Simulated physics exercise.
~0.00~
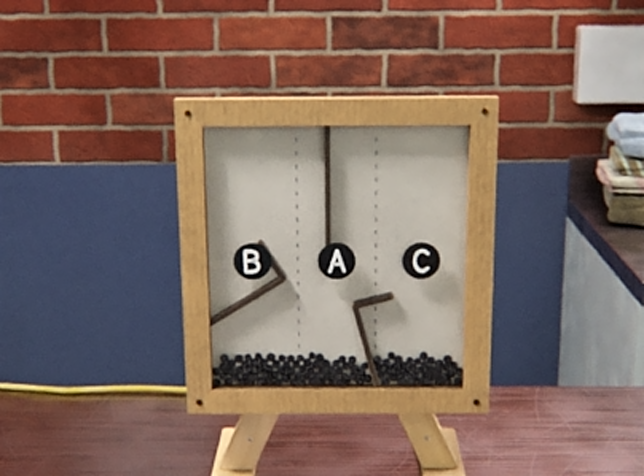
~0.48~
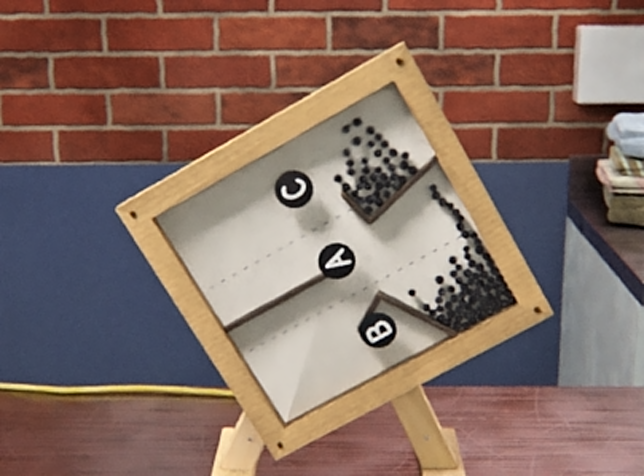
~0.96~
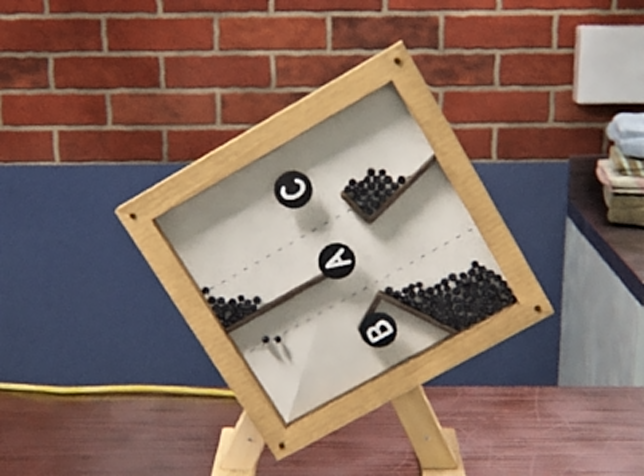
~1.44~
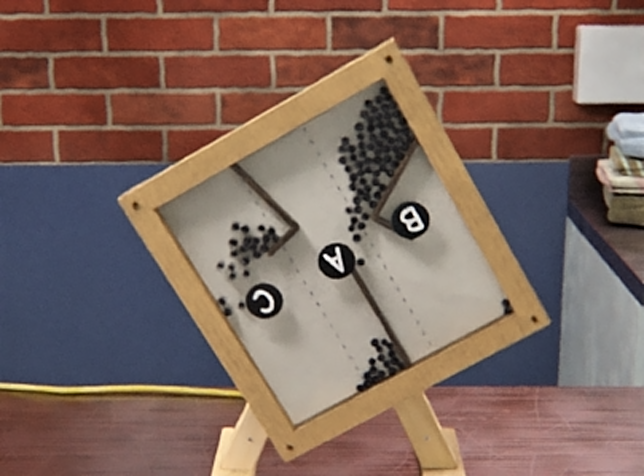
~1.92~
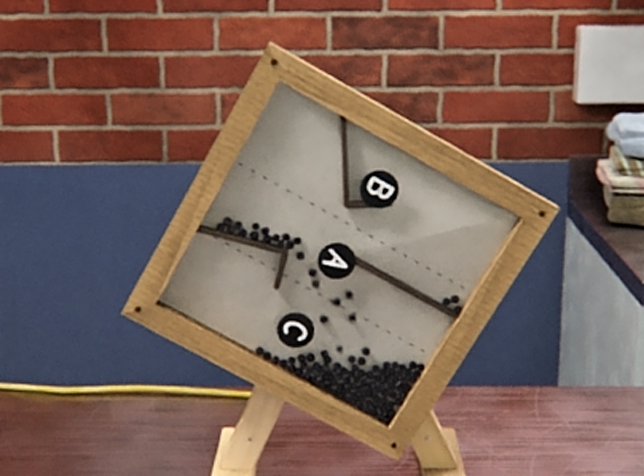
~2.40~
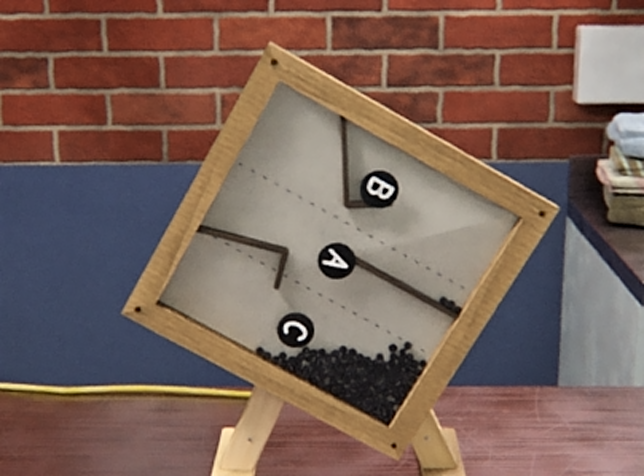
On a table before a brick wall, a clear-fronted wooden case of black beads swung anticlockwise, paused while beads spilled and settled on its strips, then turned further the same way, until nearly all of them lay heaped at the bottom beside strip C.
